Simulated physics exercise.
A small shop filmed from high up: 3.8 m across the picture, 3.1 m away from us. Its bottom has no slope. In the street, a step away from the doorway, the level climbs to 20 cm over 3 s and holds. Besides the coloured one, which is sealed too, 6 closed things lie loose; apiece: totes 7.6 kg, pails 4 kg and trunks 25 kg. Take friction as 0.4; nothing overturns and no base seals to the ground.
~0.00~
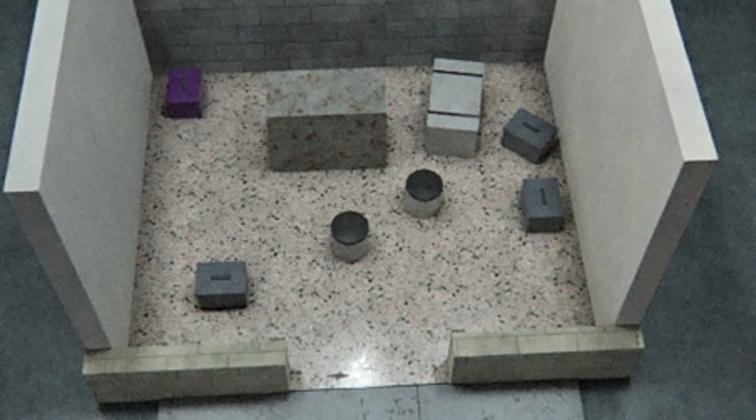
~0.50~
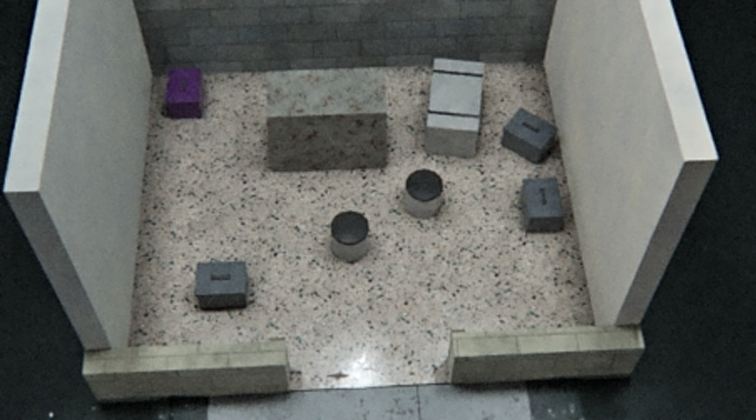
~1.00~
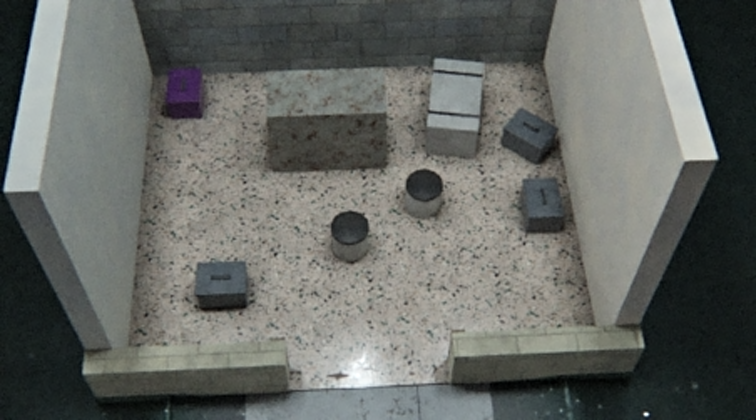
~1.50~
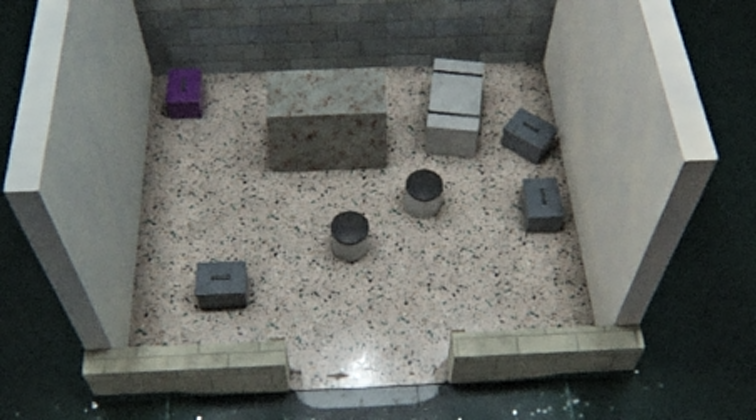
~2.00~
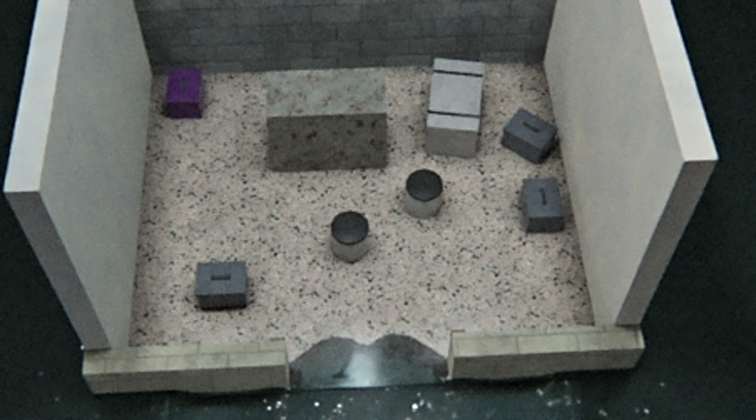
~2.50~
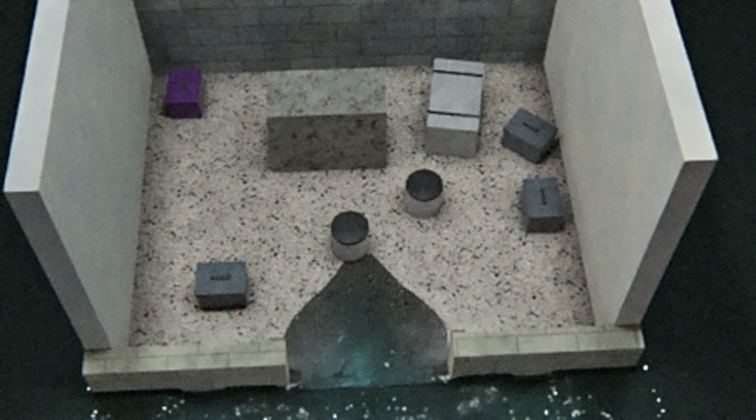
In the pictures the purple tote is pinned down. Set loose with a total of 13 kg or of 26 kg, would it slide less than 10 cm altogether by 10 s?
Verdict: Only the larger load is enough.
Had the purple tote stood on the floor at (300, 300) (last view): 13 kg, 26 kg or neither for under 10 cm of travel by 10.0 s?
It takes the larger.
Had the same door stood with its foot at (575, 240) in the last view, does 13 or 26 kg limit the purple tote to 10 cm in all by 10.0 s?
Then neither weight holds it.
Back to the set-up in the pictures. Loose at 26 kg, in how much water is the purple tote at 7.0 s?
Roughly 10 cm.
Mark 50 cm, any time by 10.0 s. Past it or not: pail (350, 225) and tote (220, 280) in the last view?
In turn: More, under.
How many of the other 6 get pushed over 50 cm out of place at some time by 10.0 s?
That makes 5.
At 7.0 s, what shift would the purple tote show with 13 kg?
Roughly 10 cm.
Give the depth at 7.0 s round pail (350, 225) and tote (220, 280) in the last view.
Roughly 10 and 3 cm.
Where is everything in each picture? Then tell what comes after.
The first frame shows the purple tote at (184, 85) rests on the ground; 0.0 m2 under water; 0 of 7 have shifted.
The second frame shows the purple tote at (184, 85), on the bottom; 0.0 m2 under water; 0 of 7 have shifted.
The third frame shows the purple tote at (184, 85), on the bottom; water covers 0.0 m2; 0 of 7 have shifted.
The fourth frame shows the purple tote at (184, 85) rests on the ground; 0.0 m2 under water; 0 of 7 have shifted.
The fifth frame shows the purple tote at (184, 85), on the bottom; water covers 0.2 m2; 0 of 7 have shifted.
The sixth frame shows the purple tote at (184, 85) rests on the ground; 0.8 m2 under water; 0 of 7 have shifted.
After 3.5 s the purple tote would be 0 cm from its start with 13 kg and 0 cm from its start with 26 kg; 0 cm of water round it then.
After 4.5 s the purple tote would be 0 cm from its start with 13 kg and 0 cm from its start with 26 kg; 2 cm of water round it then.
After 7.0 s the purple tote would be 12 cm from its start with 13 kg and 0 cm from its start with 26 kg; 10 cm of water round it then.
After 10.0 s the purple tote would be 67 cm from its start with 13 kg and 0 cm from its start with 26 kg; 14 cm of water round it then.
